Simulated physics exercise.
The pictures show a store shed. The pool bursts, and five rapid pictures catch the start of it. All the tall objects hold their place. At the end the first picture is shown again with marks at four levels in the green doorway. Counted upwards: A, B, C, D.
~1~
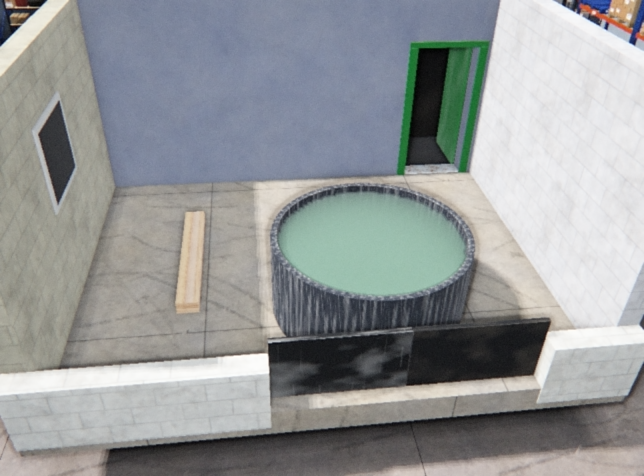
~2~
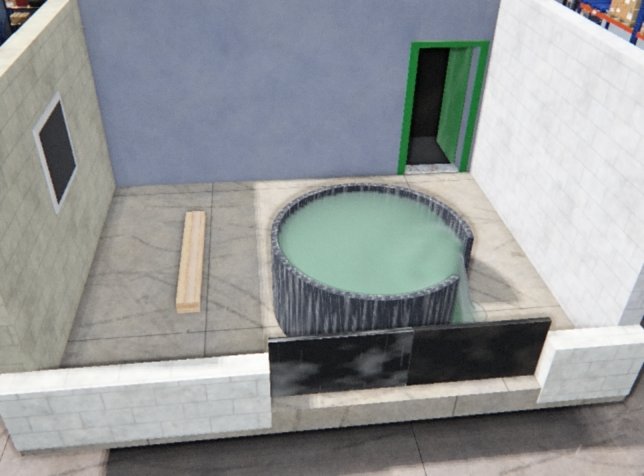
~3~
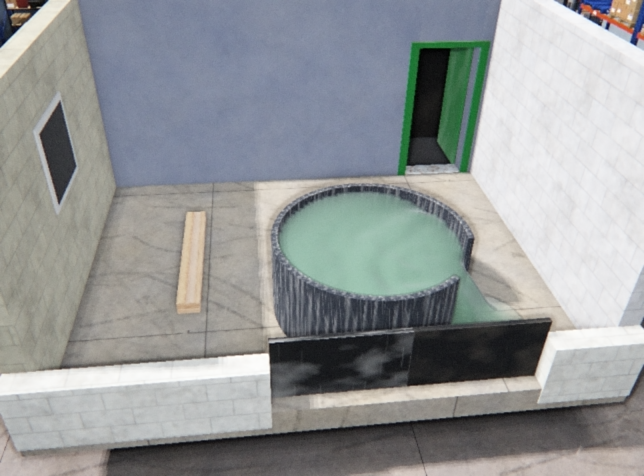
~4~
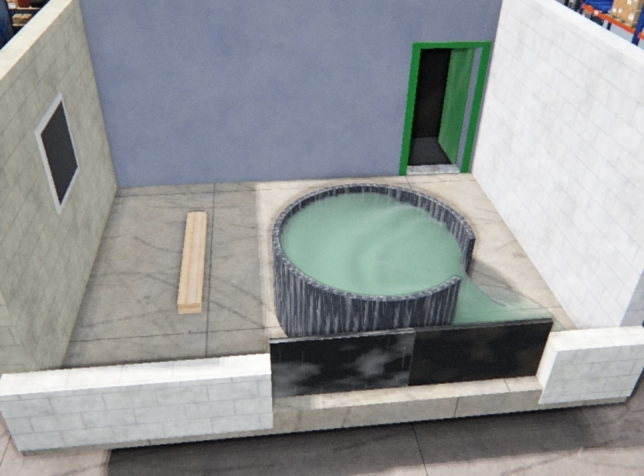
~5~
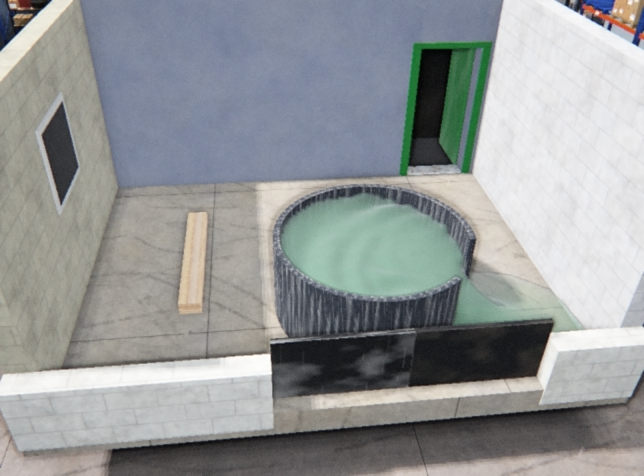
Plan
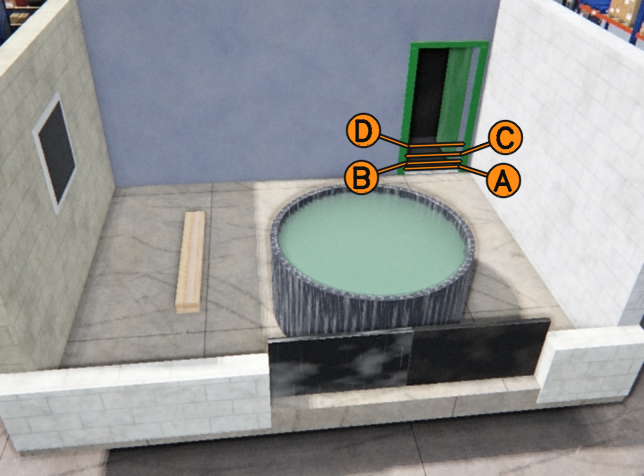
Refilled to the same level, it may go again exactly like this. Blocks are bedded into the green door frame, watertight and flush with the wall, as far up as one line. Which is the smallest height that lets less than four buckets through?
I would pick line C.
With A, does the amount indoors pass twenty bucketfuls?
Yes.
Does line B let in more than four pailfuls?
Yes, it does.
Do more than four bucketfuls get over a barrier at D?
No.
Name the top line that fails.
That would be B.
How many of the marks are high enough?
Two of the four.
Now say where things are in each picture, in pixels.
In the first frame, water in the pool at rest, its middle at (371, 239); foot of the green doorway at (431, 173); shut gate at (410, 339).
In the second frame, 1 % of the ground under water, visible out to (466, 302).
In the third frame, 4 % of the ground under water, visible out to (484, 301).
In the fourth frame, 7 % of the ground under water, visible out to (507, 306).
In the fifth frame, 10 % of the ground under water, visible out to (554, 299).
In orange, A at (432, 167); B at (433, 162); C at (434, 154); D at (435, 145); from the bottom up A, B, C, D.
With A, dozens of bucketfuls pour in.
With B, about 13 bucketfuls get in.
With C, a splash gets over, under a bucket.
With D, nothing gets over.
